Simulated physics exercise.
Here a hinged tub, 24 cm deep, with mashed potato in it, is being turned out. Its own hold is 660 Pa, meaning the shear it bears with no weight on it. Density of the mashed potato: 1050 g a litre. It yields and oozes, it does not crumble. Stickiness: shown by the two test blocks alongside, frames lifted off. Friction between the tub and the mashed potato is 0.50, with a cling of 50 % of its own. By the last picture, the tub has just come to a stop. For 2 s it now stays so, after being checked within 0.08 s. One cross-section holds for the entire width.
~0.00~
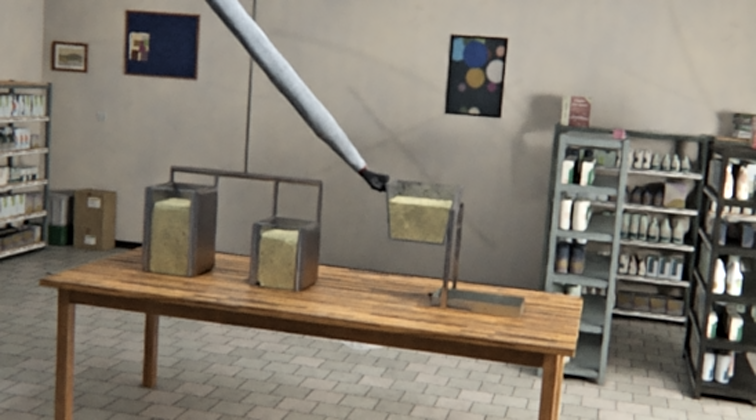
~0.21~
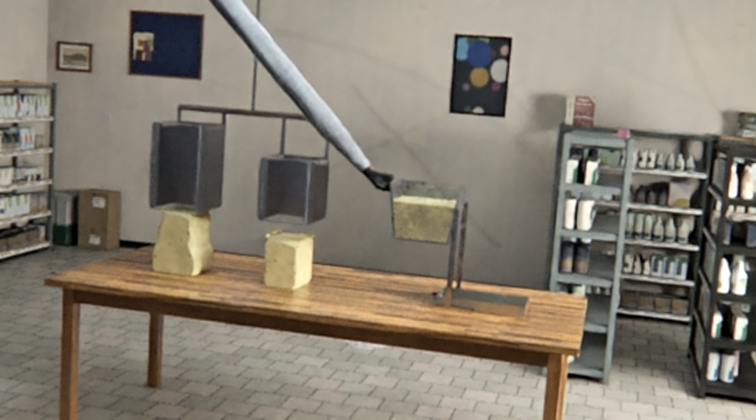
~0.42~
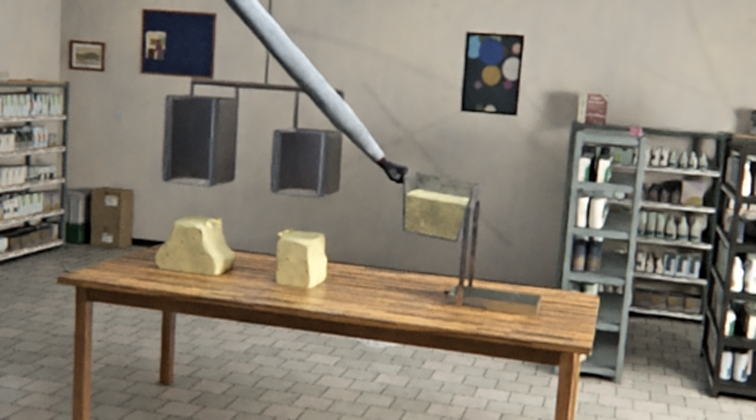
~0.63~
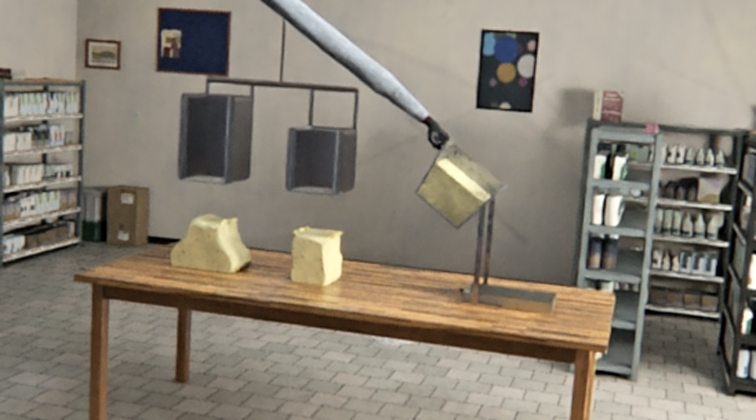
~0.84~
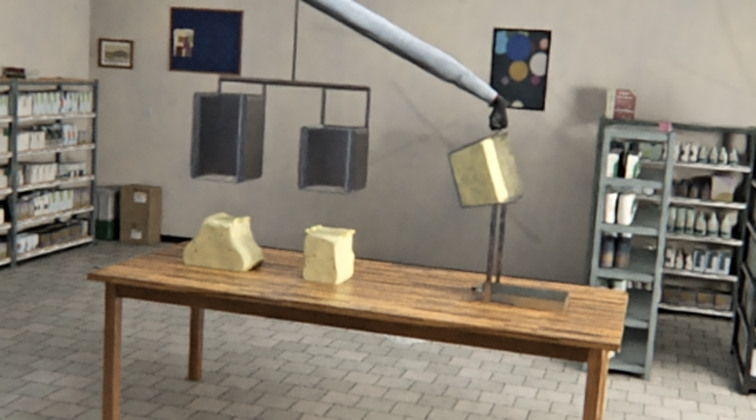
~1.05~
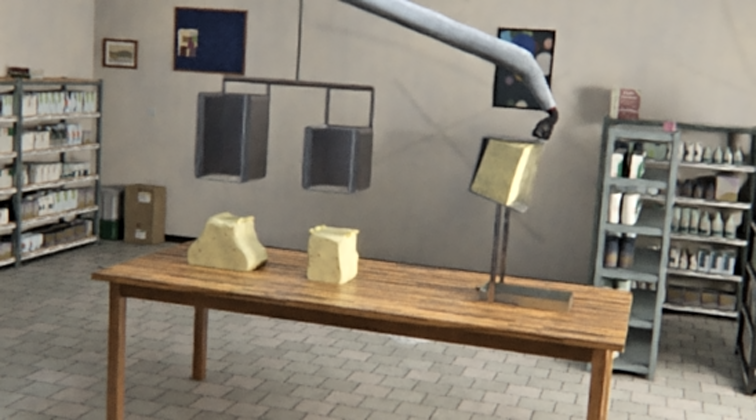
Two box covers lift off pale blocks, the left one slumps, and an arm tilts a tub.
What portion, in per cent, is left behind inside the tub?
The portion left inside is around 0 %.
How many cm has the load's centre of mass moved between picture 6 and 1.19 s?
Something like 8 cm, give or take.
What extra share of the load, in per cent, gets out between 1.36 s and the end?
Roughly 40 percent of the load.
By 1.19 s, the tub is at 100 degrees and holds 94 %.
By 1.36 s, the tub is at 100 degrees and holds 38 %.
By 1.53 s, the tub is at 100 degrees and holds 0 %.
By 1.70 s, the tub is at 100 degrees and holds 0 %.
By 3.05 s, at the end, the tub is at 100 degrees and holds 0 %.
